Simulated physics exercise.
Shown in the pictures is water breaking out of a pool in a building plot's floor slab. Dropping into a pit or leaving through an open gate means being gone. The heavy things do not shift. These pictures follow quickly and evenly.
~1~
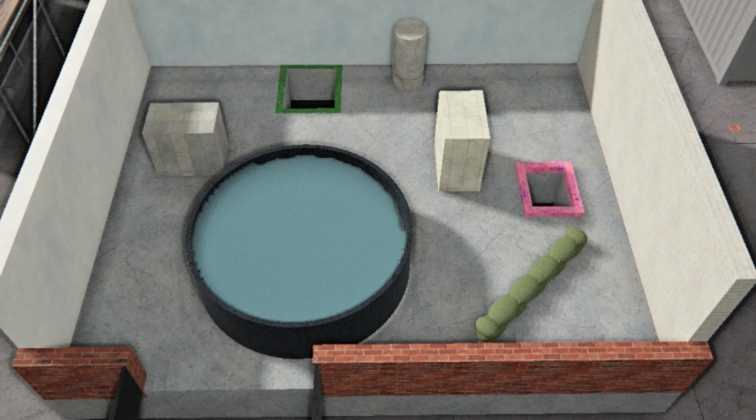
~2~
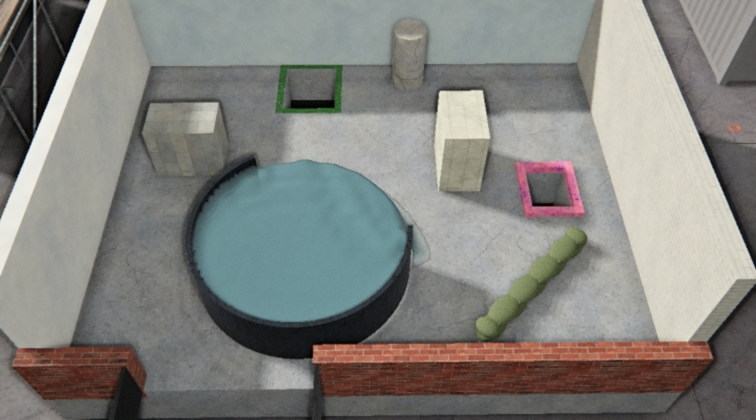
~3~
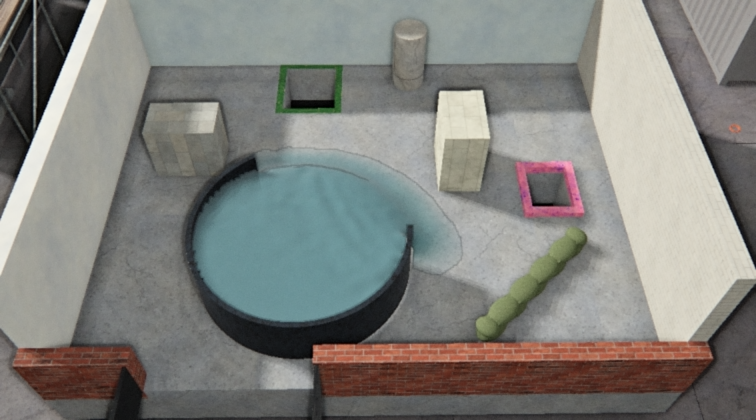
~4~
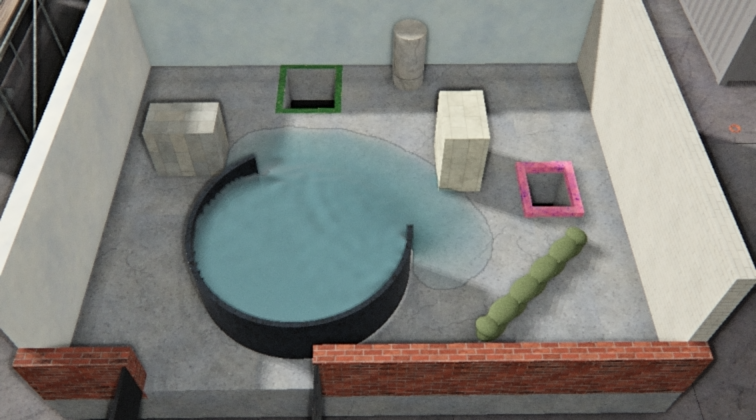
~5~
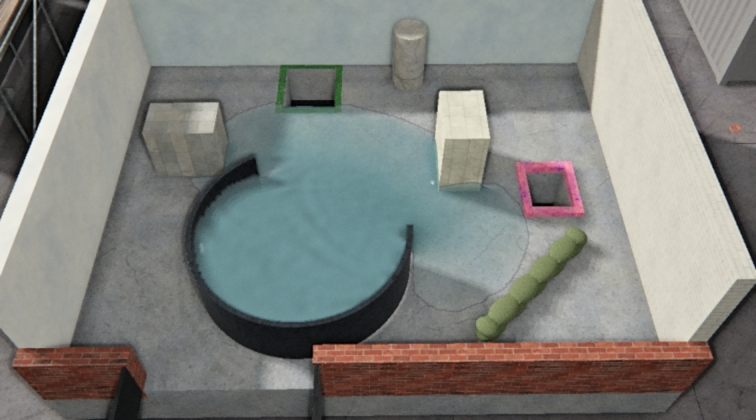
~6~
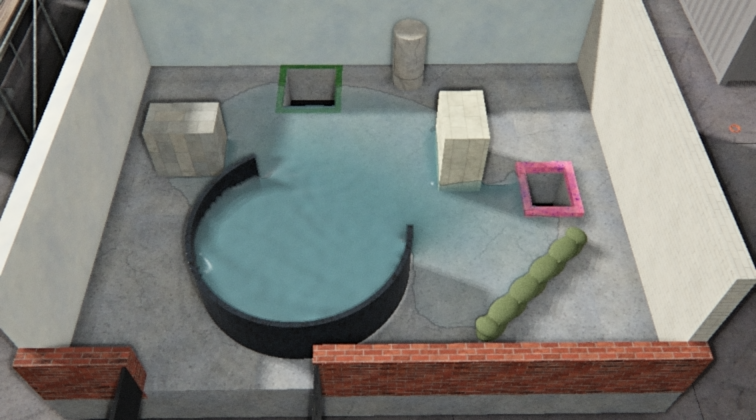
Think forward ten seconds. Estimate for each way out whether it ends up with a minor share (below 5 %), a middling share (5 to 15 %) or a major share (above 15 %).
The gate is likely to claim a small share beneath five per cent; the green pit is likely to claim a large share past fifteen per cent; the pink pit is likely to claim a middle share of five to fifteen per cent.
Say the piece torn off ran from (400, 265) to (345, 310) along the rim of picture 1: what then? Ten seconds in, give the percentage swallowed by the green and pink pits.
Near enough: Green 4 percent, pink 10 percent.
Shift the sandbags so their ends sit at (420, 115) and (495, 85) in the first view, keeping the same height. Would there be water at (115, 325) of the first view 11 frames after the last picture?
At that place: No water.
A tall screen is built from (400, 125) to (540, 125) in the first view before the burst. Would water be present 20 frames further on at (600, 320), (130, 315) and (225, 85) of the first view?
As the points were listed, they come out taken by the flood, free from flooding, and finally taken by the flood.
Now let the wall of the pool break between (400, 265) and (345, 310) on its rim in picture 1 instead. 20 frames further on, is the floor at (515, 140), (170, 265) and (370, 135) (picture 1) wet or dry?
In that order: Under water, free of water, dry.
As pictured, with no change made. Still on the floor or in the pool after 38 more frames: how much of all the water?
About 60 per cent.
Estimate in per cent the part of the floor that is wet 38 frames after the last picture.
My estimate is close to 90 per cent.
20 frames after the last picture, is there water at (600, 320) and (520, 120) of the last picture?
Submerged, then submerged.
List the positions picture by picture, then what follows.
In the first frame, still water in the pool at (300, 230).
In the second frame, the front is at (419, 261), out from the gap on the pool's far side.
In the third frame, water pours out on the pool's far side and has run to (452, 261).
In the fourth frame, the front is at (229, 156), out from the gap on the pool's far side.
In the fifth frame, water pours out on the pool's far side and has run to (226, 127).
In the sixth frame, water pours out on the pool's far side and has run to (549, 253).
A moment on, water covers 45 % of the floor; the gate 0 %, the green pit 4 %, the pink pit 2 %.
Next, water covers 55 % of the floor; the gate 0 %, the green pit 9 %, the pink pit 4 %.
Then, water covers 75 % of the floor; the gate 0 %, the green pit 20 %, the pink pit 5 %.
Later, water covers 90 % of the floor; the gate 0 %, the green pit 31 %, the pink pit 8 %.
In the end, water covers 95 % of the floor; the gate 2 %, the green pit 39 %, the pink pit 9 %.
